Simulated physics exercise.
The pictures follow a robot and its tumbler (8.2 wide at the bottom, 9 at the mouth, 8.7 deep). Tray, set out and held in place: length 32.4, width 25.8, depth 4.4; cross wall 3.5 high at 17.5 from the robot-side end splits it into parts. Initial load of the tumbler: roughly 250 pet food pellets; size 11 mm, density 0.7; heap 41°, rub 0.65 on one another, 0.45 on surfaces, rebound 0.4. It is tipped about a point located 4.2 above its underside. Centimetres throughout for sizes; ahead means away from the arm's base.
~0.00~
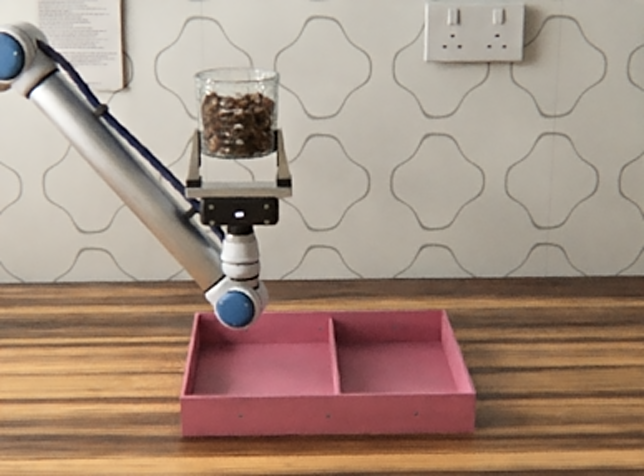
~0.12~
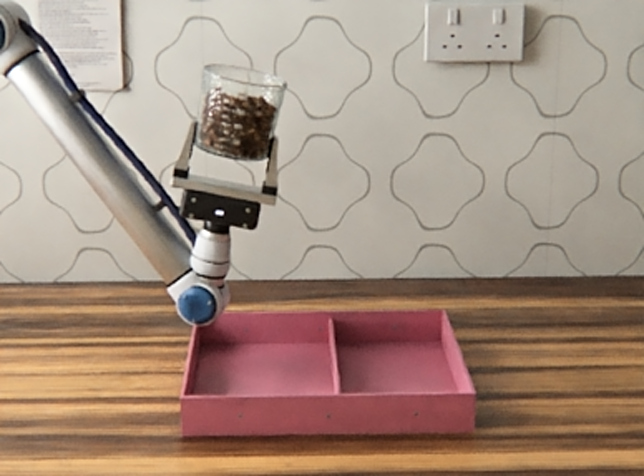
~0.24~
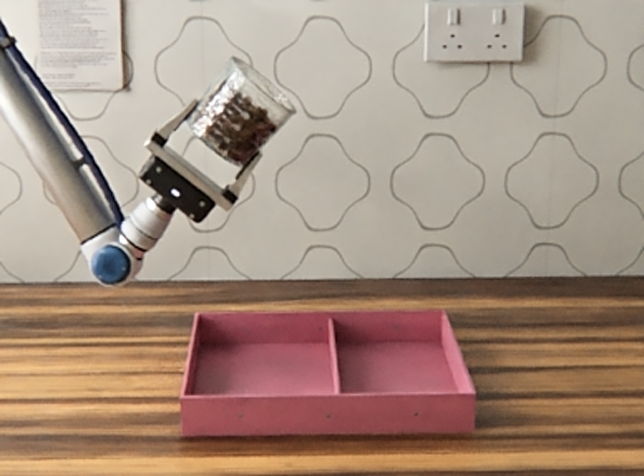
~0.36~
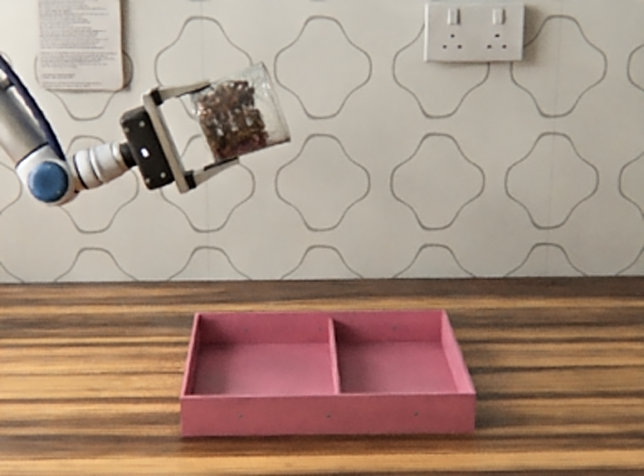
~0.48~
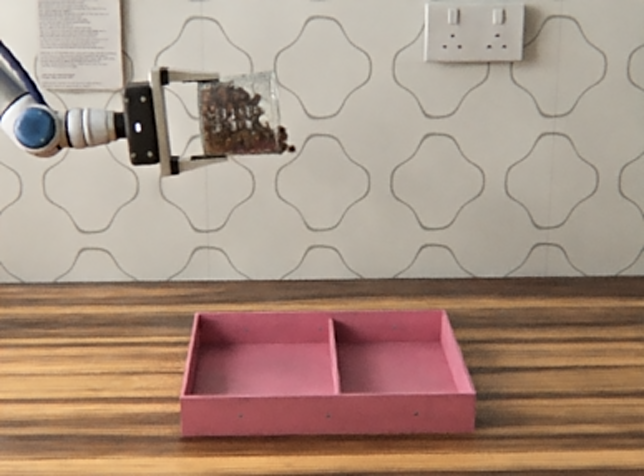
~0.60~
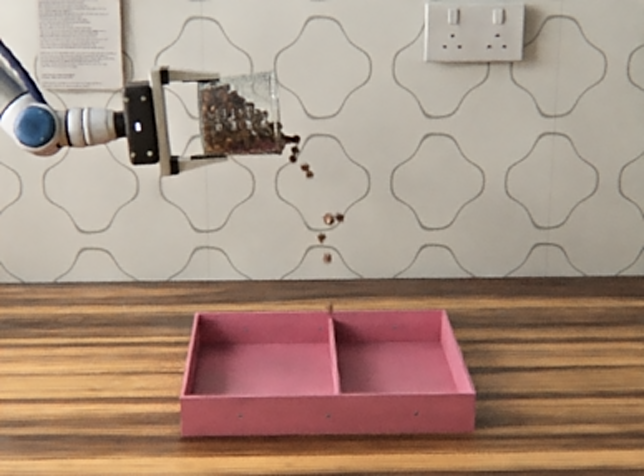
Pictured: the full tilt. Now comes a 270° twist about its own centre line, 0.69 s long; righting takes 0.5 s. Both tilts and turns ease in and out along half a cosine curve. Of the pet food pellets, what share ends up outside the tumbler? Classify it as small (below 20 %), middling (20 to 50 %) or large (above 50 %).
Classified as middling.
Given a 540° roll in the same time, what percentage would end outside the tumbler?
Estimate: Near 30 %.
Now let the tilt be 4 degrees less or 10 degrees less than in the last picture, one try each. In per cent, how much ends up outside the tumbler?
25 % and 15 %.
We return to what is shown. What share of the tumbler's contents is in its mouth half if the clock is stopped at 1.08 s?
40 %, about.
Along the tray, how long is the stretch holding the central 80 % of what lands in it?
Some 20 cm.
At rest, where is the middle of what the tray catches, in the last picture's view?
Near (340, 372).
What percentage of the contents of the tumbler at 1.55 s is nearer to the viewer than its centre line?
Near enough 40 in a hundred.
After 1.08 s, tipped 86°, highest piece 37 above the table; 204 in the tumbler, 13 in the far-side part, 7 in the robot-side part, 28 in flight or on a rim.
After 1.55 s, tipped 40°, highest piece 36 above the table; 175 in the tumbler, 37 in the robot-side part, 37 in the far-side part, 3 in flight or on a rim.
After 1.99 s, upright, highest piece 38 above the table; 175 in the tumbler, 40 in the far-side part, 37 in the robot-side part.
After 2.69 s, upright, highest piece 38 above the table; 175 in the tumbler, 40 in the far-side part, 37 in the robot-side part.
In the end, 175 in the tumbler, 40 in the far-side part, 37 in the robot-side part. That is 31 % outside the tumbler.
